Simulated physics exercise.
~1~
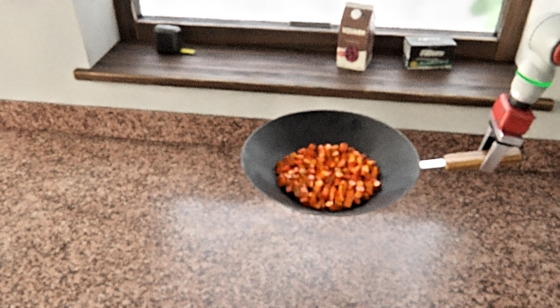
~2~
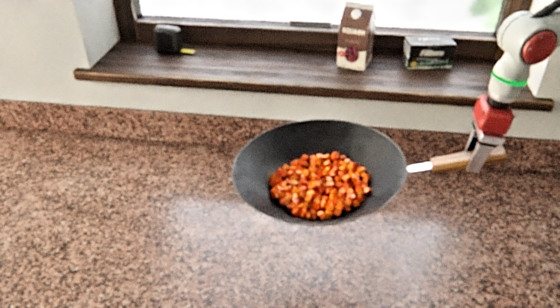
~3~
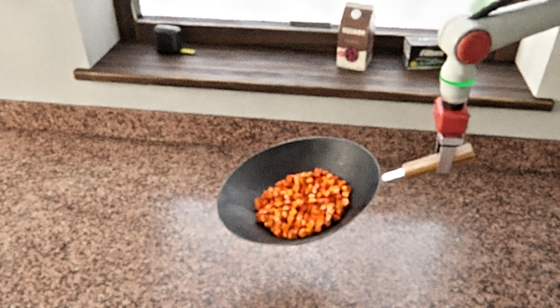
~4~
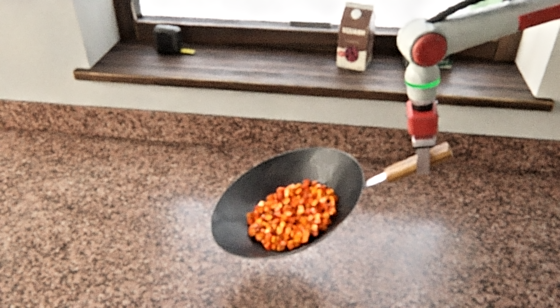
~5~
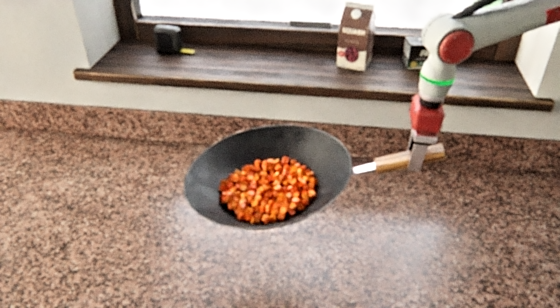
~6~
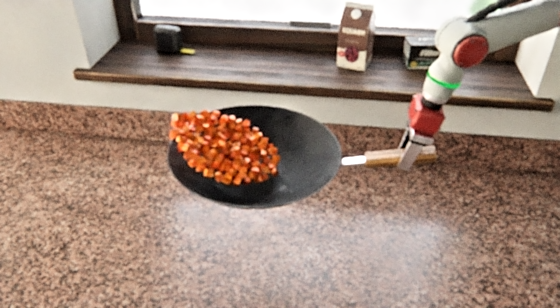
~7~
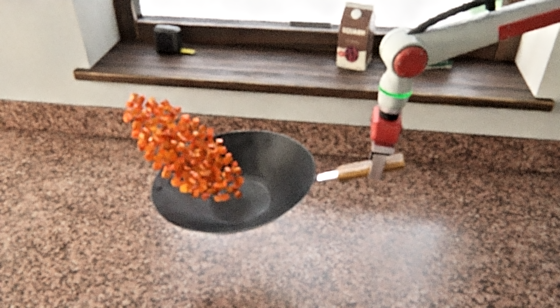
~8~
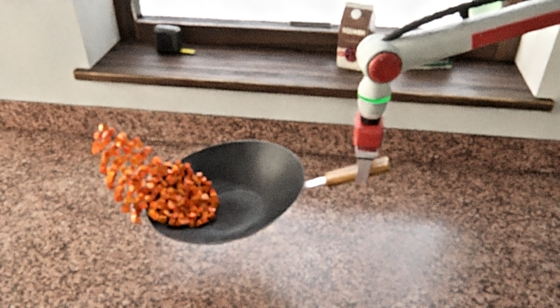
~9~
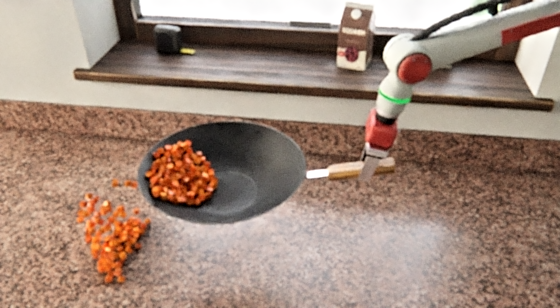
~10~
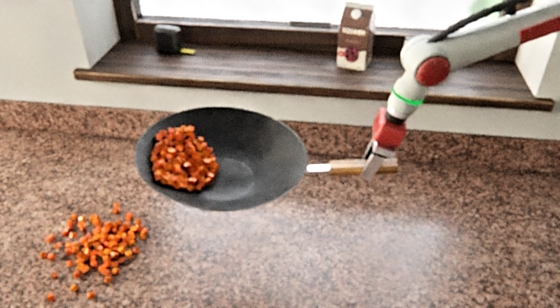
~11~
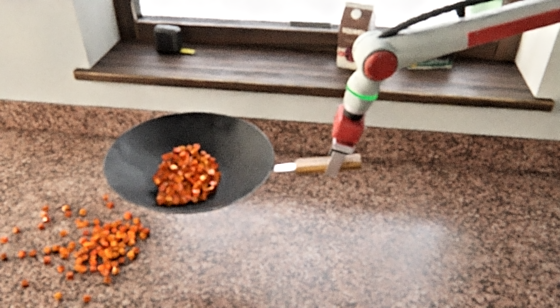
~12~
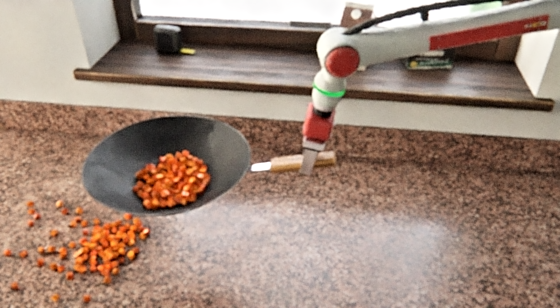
A robot arm swings a wok of orange vegetable dice leftward, spilling many onto the counter.
